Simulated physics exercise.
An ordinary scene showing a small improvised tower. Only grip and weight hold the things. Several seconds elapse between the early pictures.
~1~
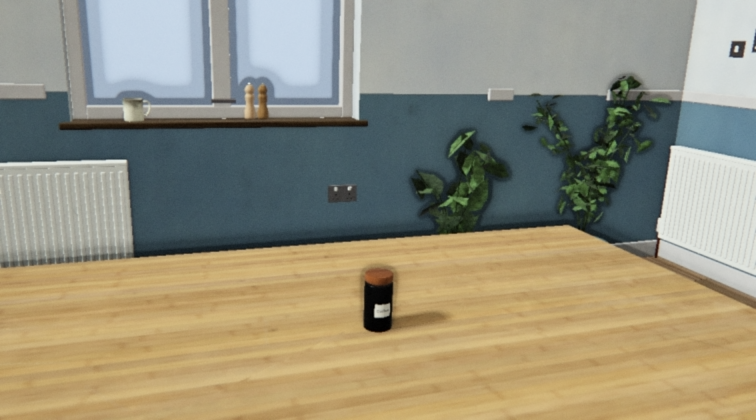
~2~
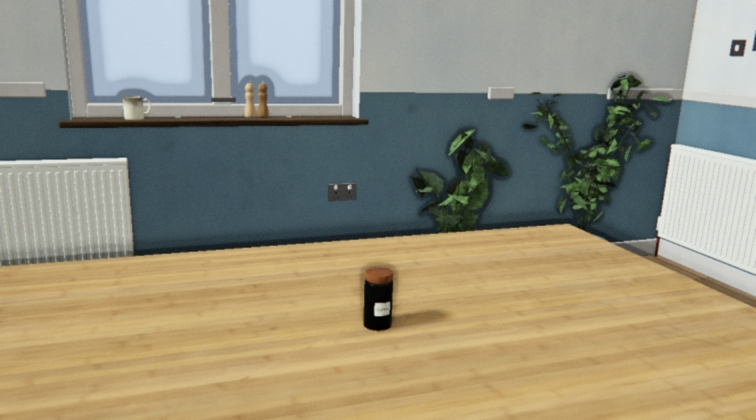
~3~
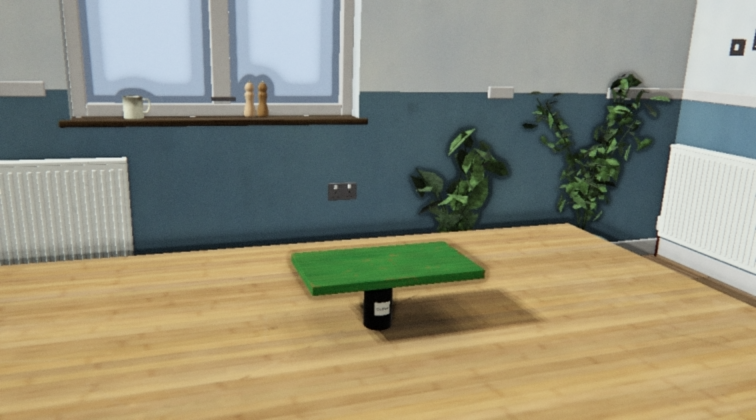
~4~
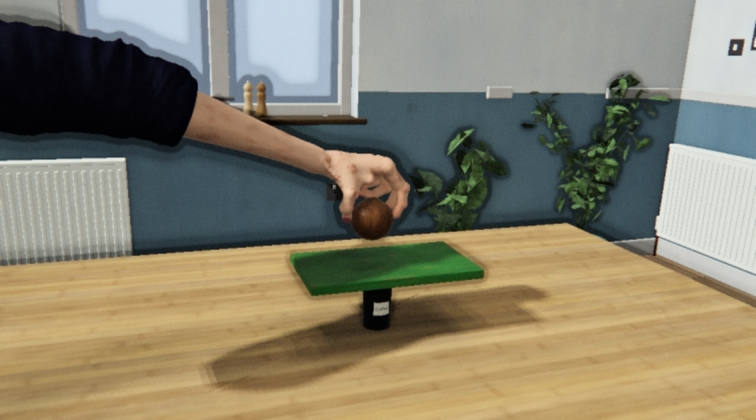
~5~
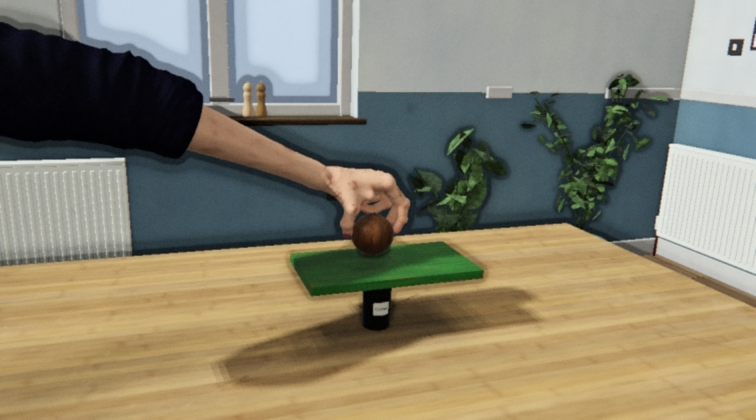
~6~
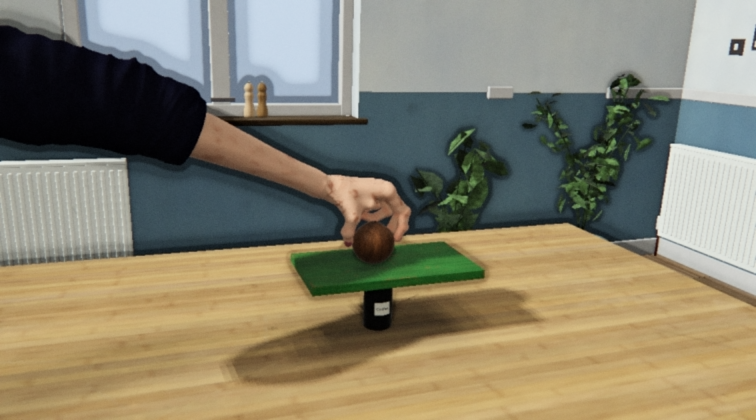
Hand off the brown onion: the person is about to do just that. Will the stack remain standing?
Most likely the stack survives.
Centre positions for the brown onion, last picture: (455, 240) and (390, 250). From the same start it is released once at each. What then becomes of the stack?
Result of try one is that it tips over, and of try two that it stays stable.
Then, 0.30 s past the last view, nothing moves.
Then, 0.70 s past the last view, brown onion resting near (374, 243).
Finally, all 3 still in place. Final places as the last picture's camera would see them, brown onion near (374, 243). The stack keeps its balance.
